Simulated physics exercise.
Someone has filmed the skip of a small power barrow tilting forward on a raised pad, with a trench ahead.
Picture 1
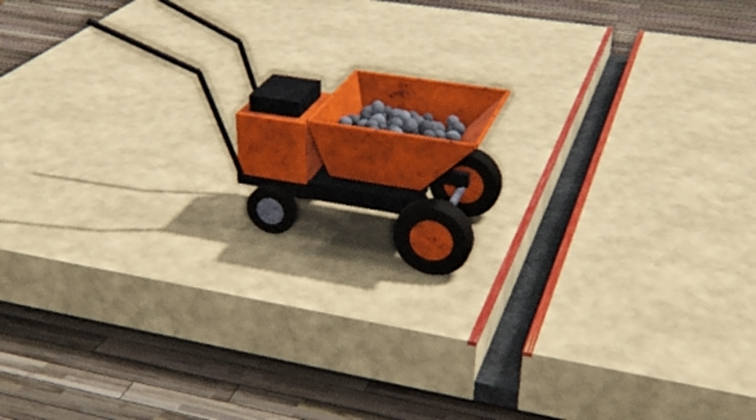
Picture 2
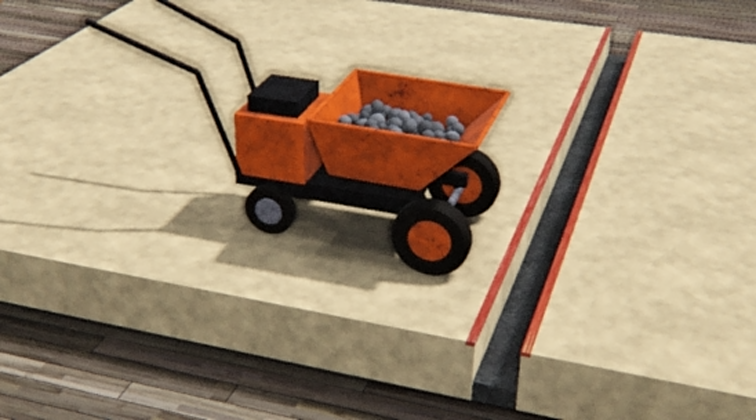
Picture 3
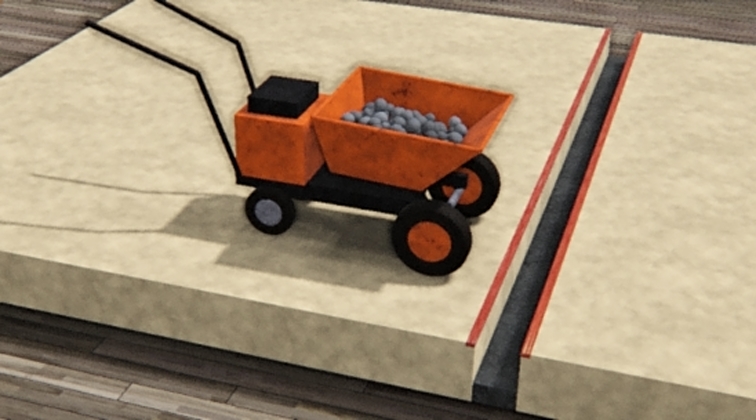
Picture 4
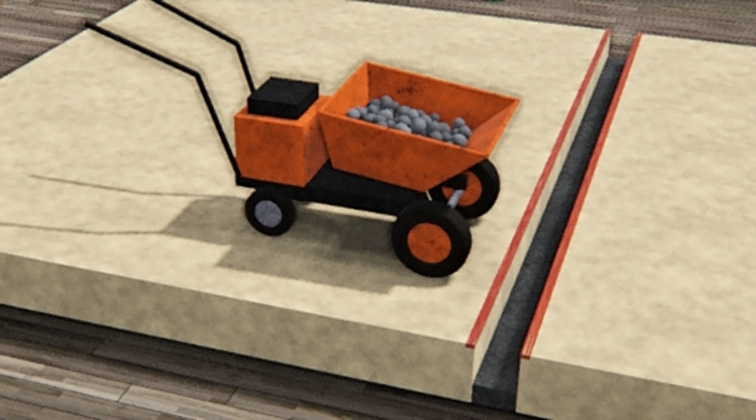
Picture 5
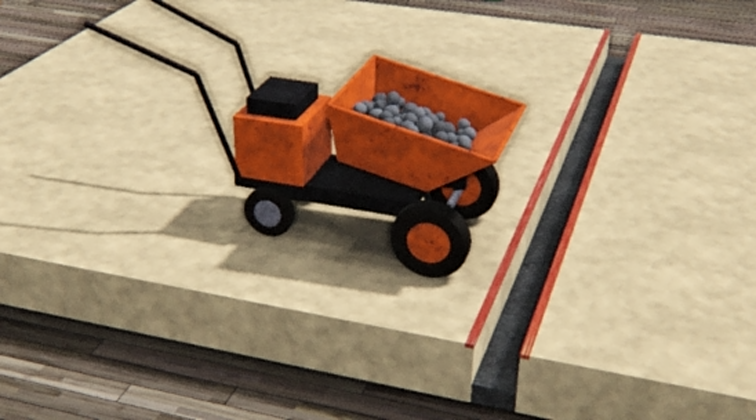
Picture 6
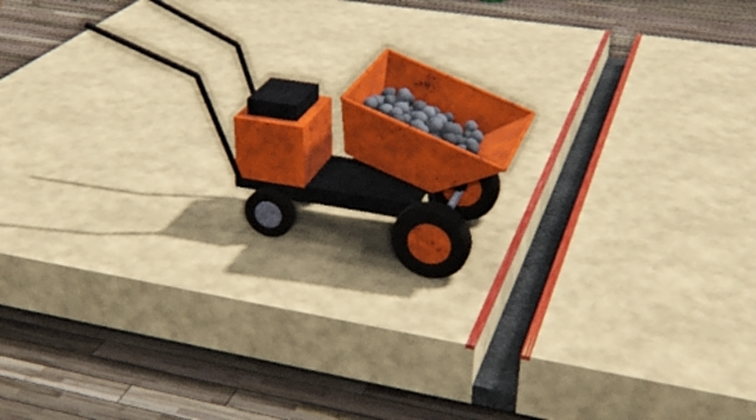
The orange skip of a small barrow, loaded with grey cobbles, tilts forward toward the right.
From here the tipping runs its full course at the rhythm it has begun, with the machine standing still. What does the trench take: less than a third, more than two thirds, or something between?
The trench ends with less than a third of it.
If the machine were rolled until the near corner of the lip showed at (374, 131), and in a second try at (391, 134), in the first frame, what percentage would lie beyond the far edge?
The first gives 0 %, the second 0 %.
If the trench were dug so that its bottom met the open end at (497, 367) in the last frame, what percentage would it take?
Close to 0 per cent.
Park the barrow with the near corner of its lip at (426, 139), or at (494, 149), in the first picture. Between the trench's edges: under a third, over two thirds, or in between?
In turn: Above two thirds; below one third.
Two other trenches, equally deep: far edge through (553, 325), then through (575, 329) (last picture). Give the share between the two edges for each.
In turn 30 and 70 in a hundred.
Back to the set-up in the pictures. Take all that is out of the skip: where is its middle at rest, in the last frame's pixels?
Roughly at (609, 267).
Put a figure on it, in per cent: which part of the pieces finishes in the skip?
Some 15 per cent.
Shortly afterwards, skip tipped steeply; the whole lot in the skip.
Next, skip tipped right over; the bulk in the skip; near a quarter beyond it.
Some moments later, skip tipped right over; near a quarter in the skip; the bulk beyond it.
In the end, skip tipped right over; near a quarter in the skip; none at all in or heaped over the trench; the bulk beyond it.
